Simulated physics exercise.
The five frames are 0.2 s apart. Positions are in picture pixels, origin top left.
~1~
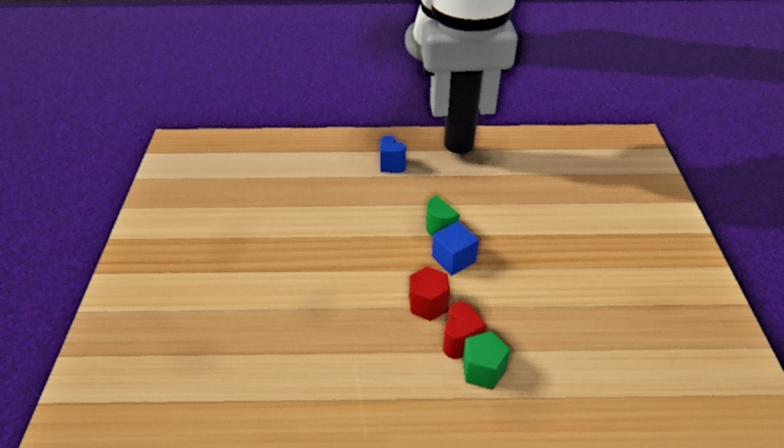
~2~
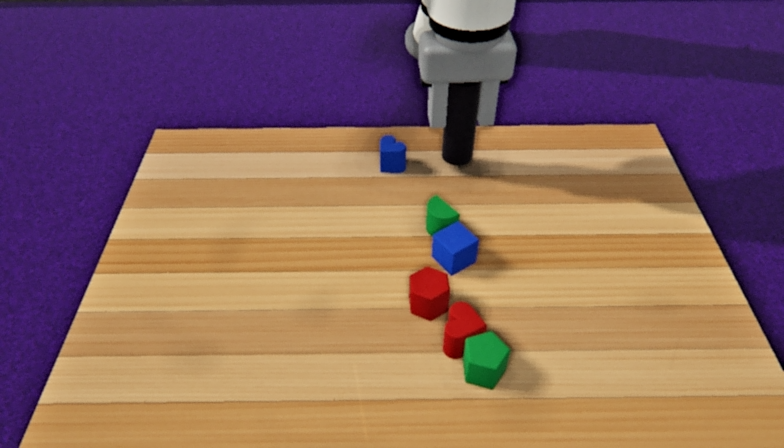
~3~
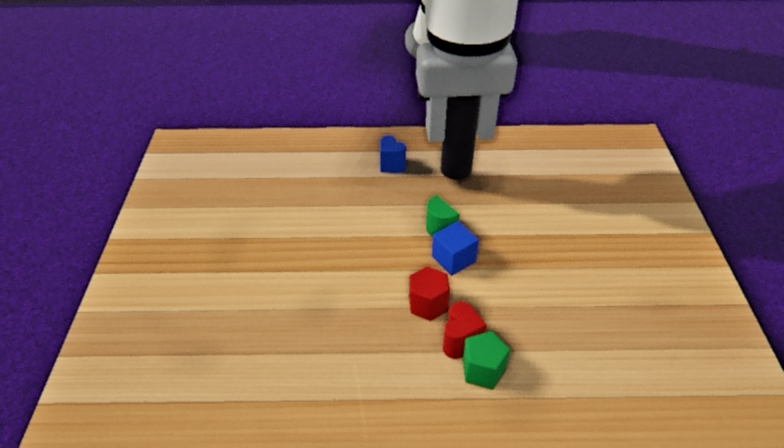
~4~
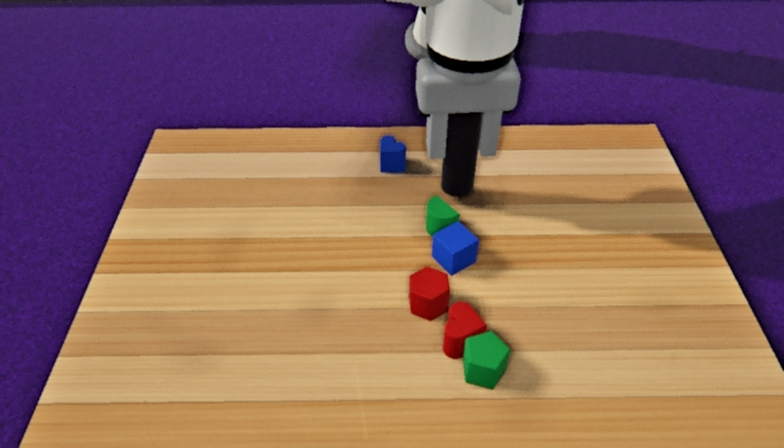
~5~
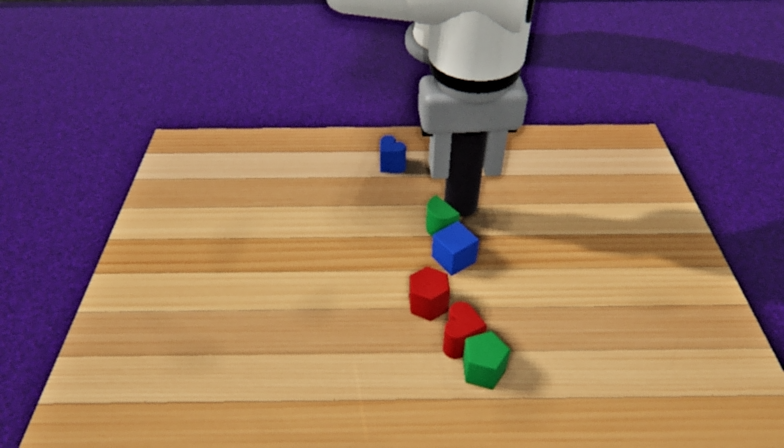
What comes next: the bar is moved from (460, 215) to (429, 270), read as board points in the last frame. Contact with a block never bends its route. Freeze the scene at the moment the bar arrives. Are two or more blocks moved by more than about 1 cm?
Going by the path, yes.
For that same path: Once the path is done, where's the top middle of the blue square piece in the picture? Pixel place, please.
I'd place it at (461, 264), taking the centre of its top.
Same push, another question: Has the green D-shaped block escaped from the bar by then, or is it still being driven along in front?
The bar passes it.
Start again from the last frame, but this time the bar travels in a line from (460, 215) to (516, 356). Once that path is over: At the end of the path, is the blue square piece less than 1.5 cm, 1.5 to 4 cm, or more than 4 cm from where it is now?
That block covers between 1.5 and 4 cm.
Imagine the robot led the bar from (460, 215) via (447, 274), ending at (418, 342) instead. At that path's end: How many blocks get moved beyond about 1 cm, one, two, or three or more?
3 or more blocks.
On the path given first. Halfway along, bar at (445, 233); green D-shaped block at (419, 225), turned 35° clockwise; blue square piece at (457, 246).
At the end, bar at (430, 260); red six-sided block unmoved; green D-shaped block at (408, 231), turned 65° clockwise; blue square piece at (461, 264), turned 15° anticlockwise.
